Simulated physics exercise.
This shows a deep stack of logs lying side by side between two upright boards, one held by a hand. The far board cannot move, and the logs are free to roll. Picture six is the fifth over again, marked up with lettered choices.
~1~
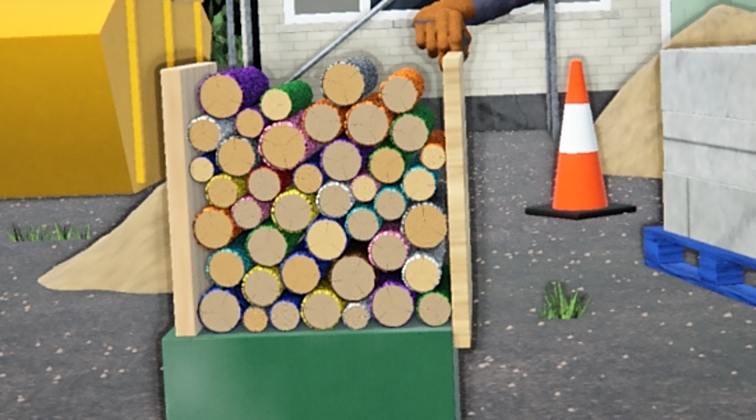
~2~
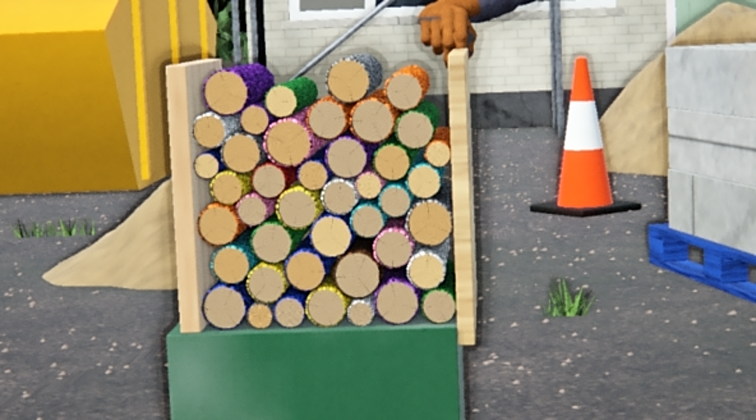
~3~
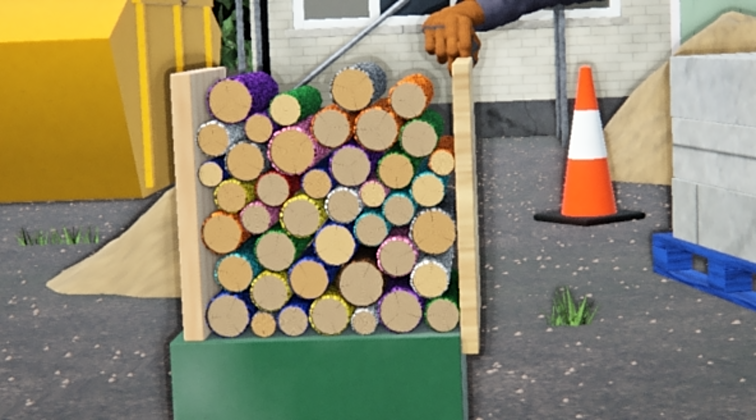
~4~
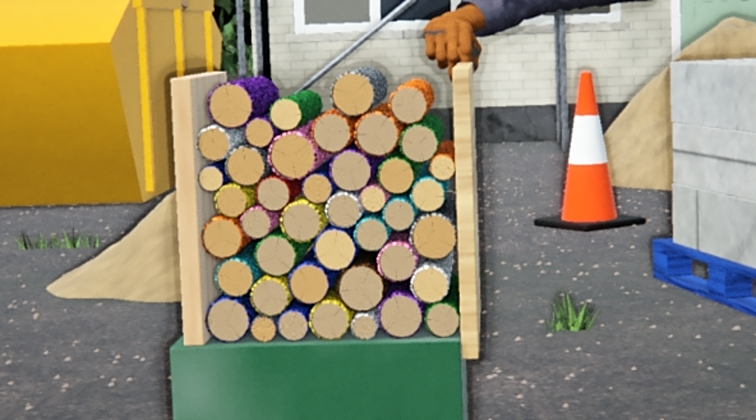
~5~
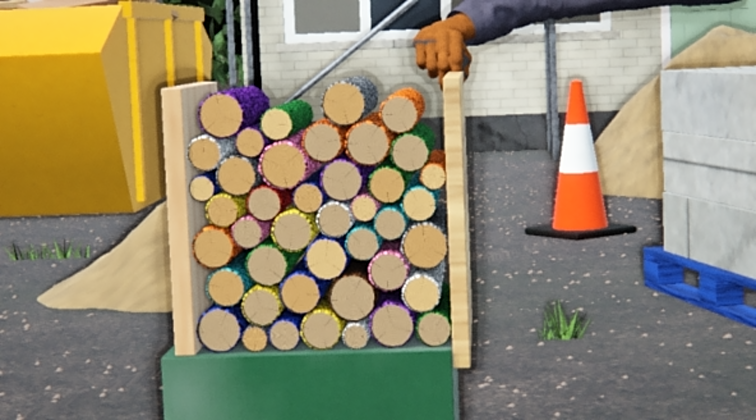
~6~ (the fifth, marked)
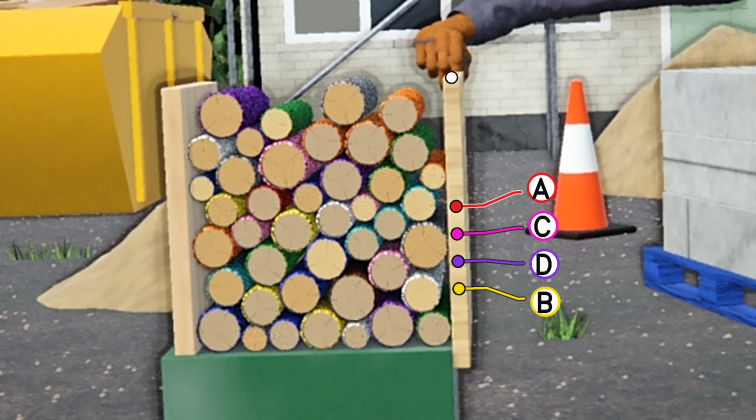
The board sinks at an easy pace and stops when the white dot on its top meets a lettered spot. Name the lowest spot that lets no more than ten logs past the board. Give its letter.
The answer is mark D.
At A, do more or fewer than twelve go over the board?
At A, fewer than twelve.
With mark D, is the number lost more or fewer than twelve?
It loses fewer than twelve.
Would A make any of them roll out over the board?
At A: Yes.
On the copy, A at (456, 207); B at (459, 289); C at (457, 234); D at (458, 261); the white dot at (451, 77).
On D. First, top of the board (446, 158).
Then, top of the board (449, 246).
Finally, top of the board (450, 260), about seven out over the board.
By contrast, A three out over the board; B more than ten out over the board; C about seven out over the board.
